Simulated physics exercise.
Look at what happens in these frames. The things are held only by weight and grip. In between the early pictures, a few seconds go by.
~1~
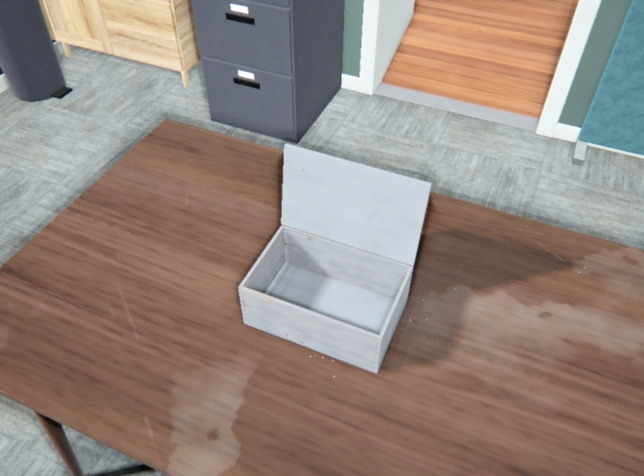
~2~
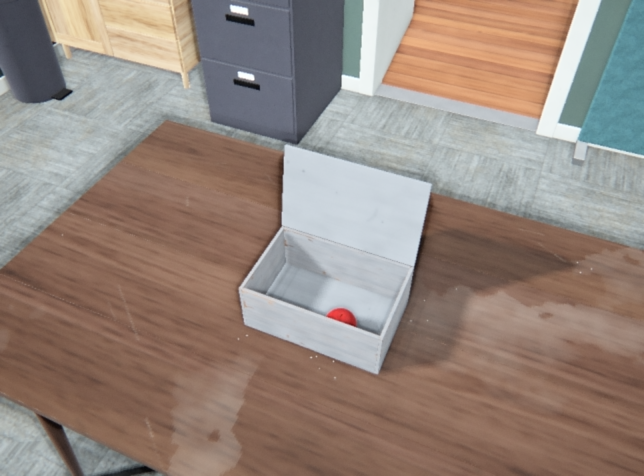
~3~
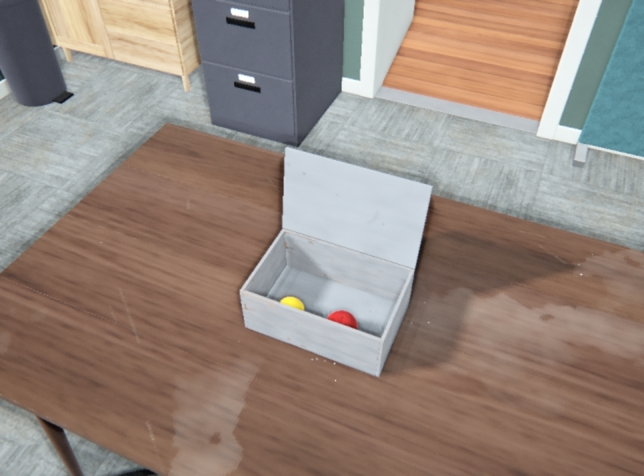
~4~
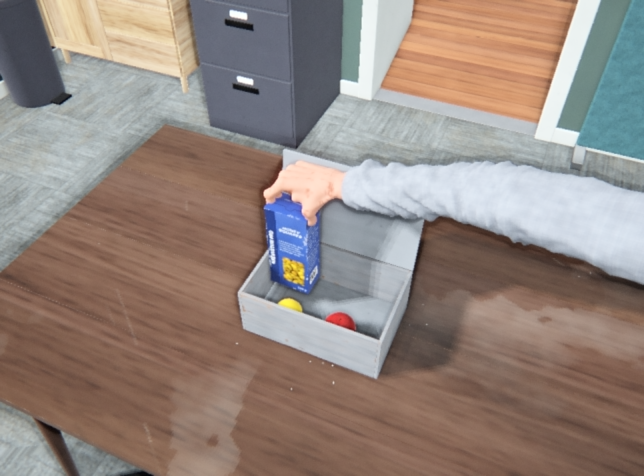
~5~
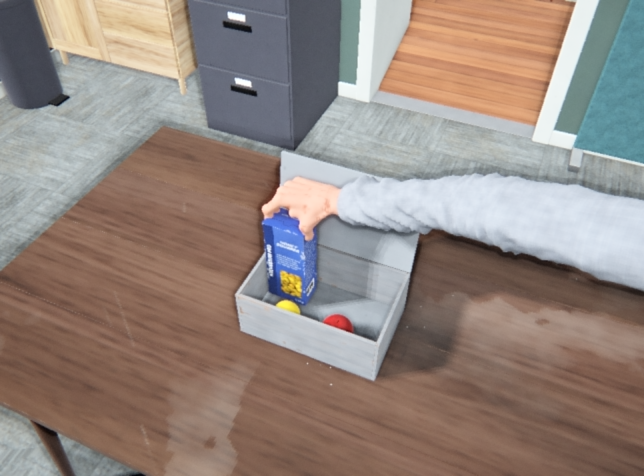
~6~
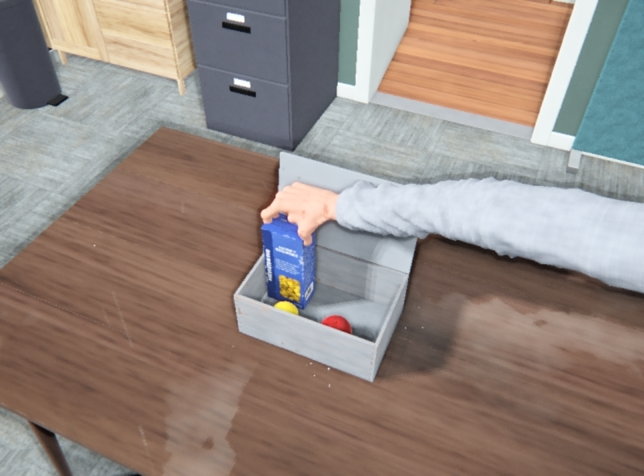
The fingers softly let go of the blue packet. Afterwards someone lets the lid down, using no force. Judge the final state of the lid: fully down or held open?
I expect the lid to remain raised.
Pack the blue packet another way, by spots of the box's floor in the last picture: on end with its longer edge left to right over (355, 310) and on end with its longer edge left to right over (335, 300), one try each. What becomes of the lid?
On the first try the lid stays partly open, and on the second it stays partly open.
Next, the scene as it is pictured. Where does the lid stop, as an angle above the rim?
It stays some 20° above the rim.
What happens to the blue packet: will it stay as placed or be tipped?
Result: The blue packet leans over.
Then, 1.20 s later than the last frame, lid 84° above the rim.
Then, 1.60 s later than the last frame, lid 55° above the rim; blue packet tilted by 11° near (285, 268).
Then, 1.80 s later than the last frame, lid 32° above the rim; blue packet tilted by 35° near (276, 283).
Then, 1.90 s later than the last frame, lid 20° above the rim; blue packet tilted by 50° near (279, 287).
When it is over, lid 20° above the rim; lying over in the box, blue packet; the other 2 as before. End places, in pixels of the last picture, blue packet near (285, 285).
